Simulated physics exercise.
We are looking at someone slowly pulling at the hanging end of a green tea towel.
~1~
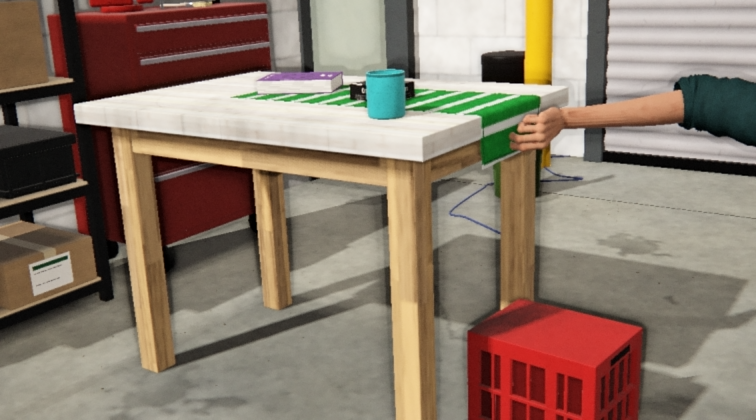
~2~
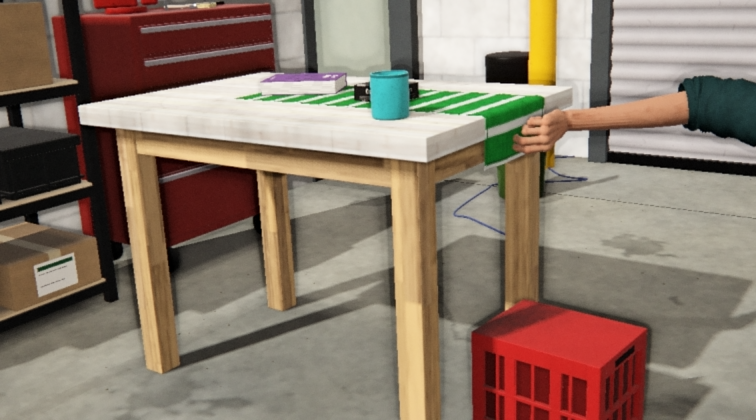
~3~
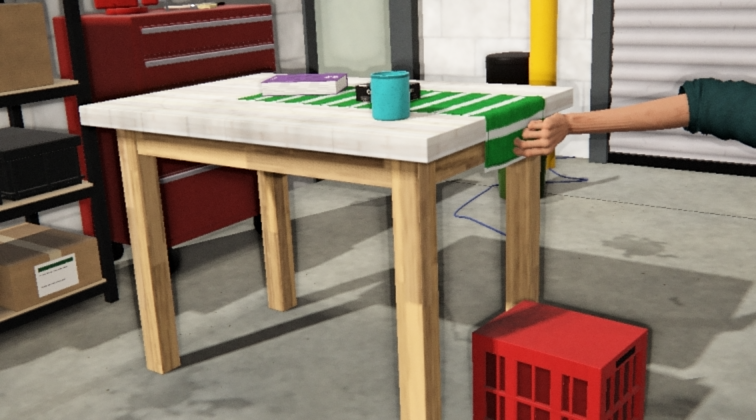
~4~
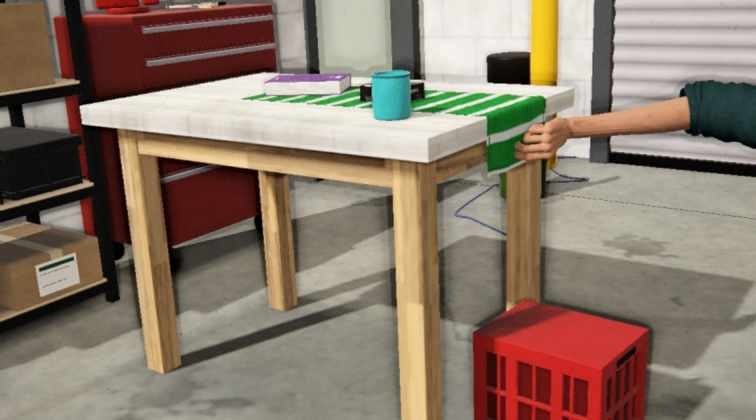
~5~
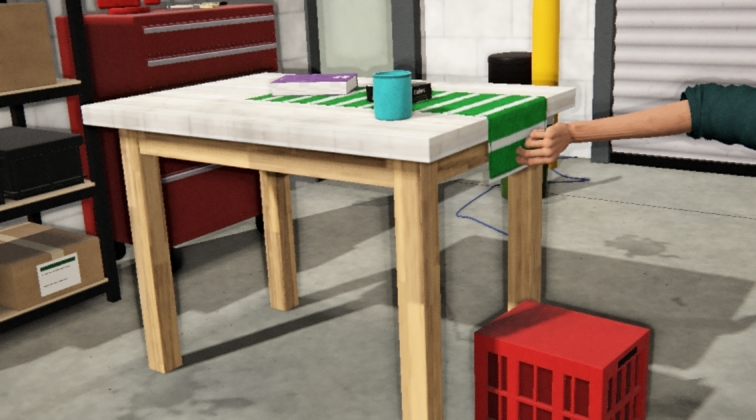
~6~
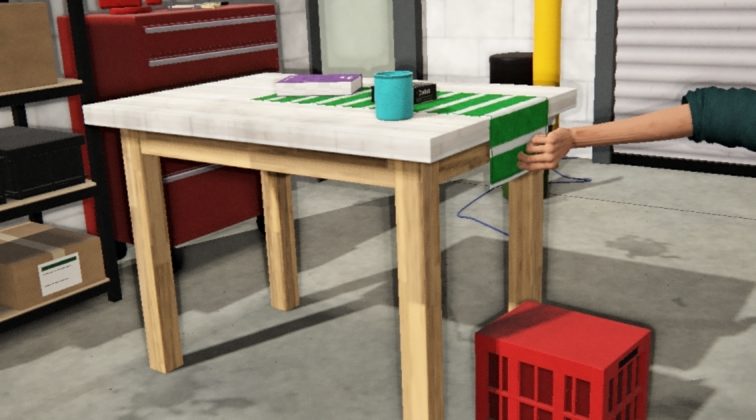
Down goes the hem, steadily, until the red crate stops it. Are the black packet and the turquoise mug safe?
The black packet falls off. The turquoise mug remains up there.
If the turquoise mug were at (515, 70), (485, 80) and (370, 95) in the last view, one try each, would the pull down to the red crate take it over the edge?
At the first it holds its place on top; at the second it drops; at the third it holds its place on top.
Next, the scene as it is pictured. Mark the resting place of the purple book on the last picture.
Its middle is at (436, 92).
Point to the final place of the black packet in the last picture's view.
It ends at (558, 295).
Then, 0.46 s after the last picture, hem going down; packet carried along near (433, 94); mug unmoved.
Then, 1.20 s after the last picture, hem going down; packet carried along near (484, 97); mug unmoved.
Then, 1.94 s after the last picture, hem on the crate; packet down below near (558, 295); mug unmoved.
At rest, hem on the crate; packet down below near (558, 295); mug unmoved. The black packet goes over the edge and the turquoise mug keeps clear of the edge.
